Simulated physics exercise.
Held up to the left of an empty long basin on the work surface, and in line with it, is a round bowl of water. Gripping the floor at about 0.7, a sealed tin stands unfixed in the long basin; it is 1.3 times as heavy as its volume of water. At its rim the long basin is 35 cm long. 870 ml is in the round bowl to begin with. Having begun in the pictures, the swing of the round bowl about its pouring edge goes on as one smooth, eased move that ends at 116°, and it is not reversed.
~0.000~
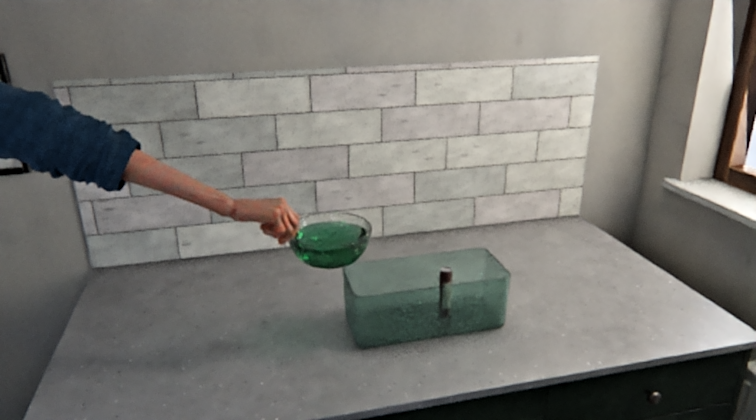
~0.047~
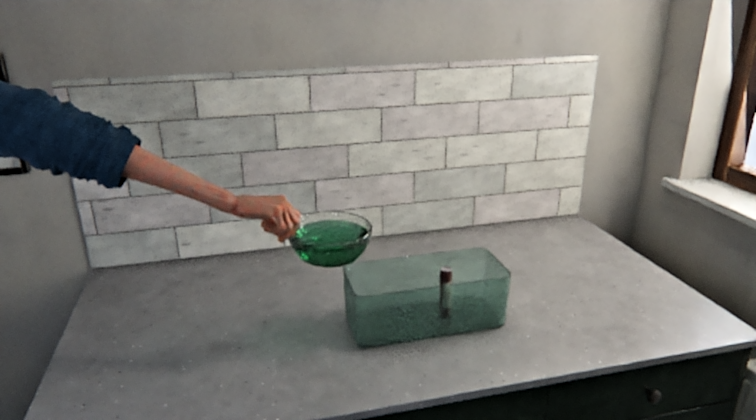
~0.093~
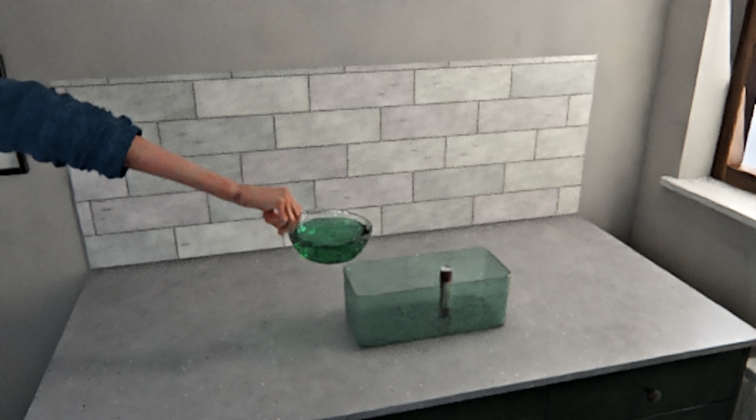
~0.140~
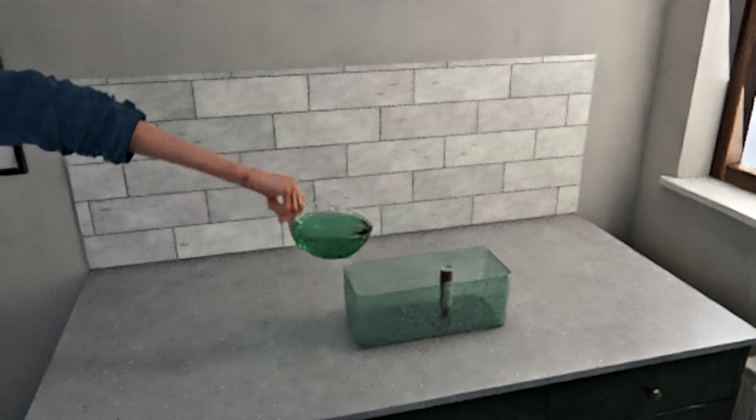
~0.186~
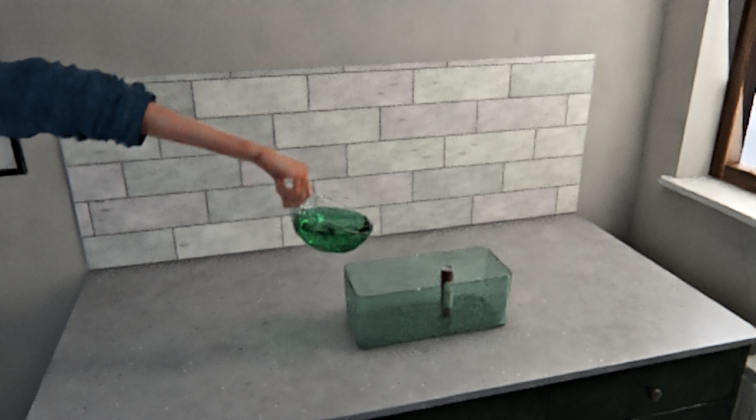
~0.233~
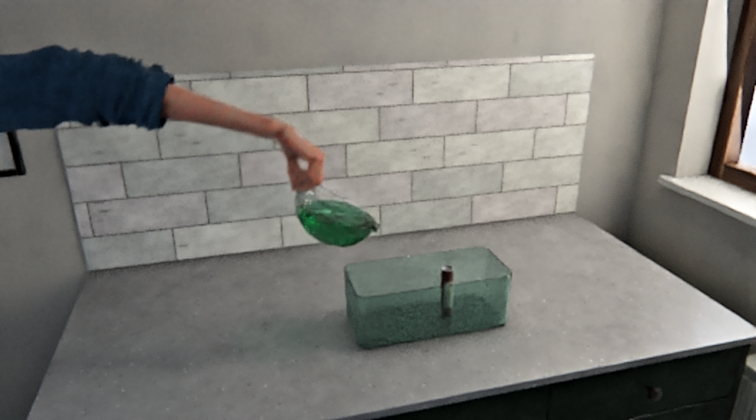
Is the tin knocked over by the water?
Yes.
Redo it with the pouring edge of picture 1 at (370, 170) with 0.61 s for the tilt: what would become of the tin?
After that, the tin stays vertical.
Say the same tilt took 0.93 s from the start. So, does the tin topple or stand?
In that case the tin overturns.
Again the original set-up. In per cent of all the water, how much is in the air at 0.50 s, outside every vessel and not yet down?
Some 70 per cent.
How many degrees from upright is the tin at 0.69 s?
About 15 degrees from upright.
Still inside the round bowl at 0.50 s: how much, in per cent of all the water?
About 14 percent.
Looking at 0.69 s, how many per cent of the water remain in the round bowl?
Share remaining: Approx. 0 %.
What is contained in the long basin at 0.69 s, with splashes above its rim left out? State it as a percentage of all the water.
Some 100 per cent.
By 0.50 s the tilt is 106° and 13 per cent is still to pour; the tin stands where it began.
By 0.69 s the tilt is 116° and 0 per cent is still to pour; the tin leans 15°.
By 0.89 s the tilt is 116° and 0 per cent is still to pour; the tin leans 35°.
By 1.11 s the tilt is 116° and 0 per cent is still to pour; the tin lies on its side.
At rest the tin lies on its side.
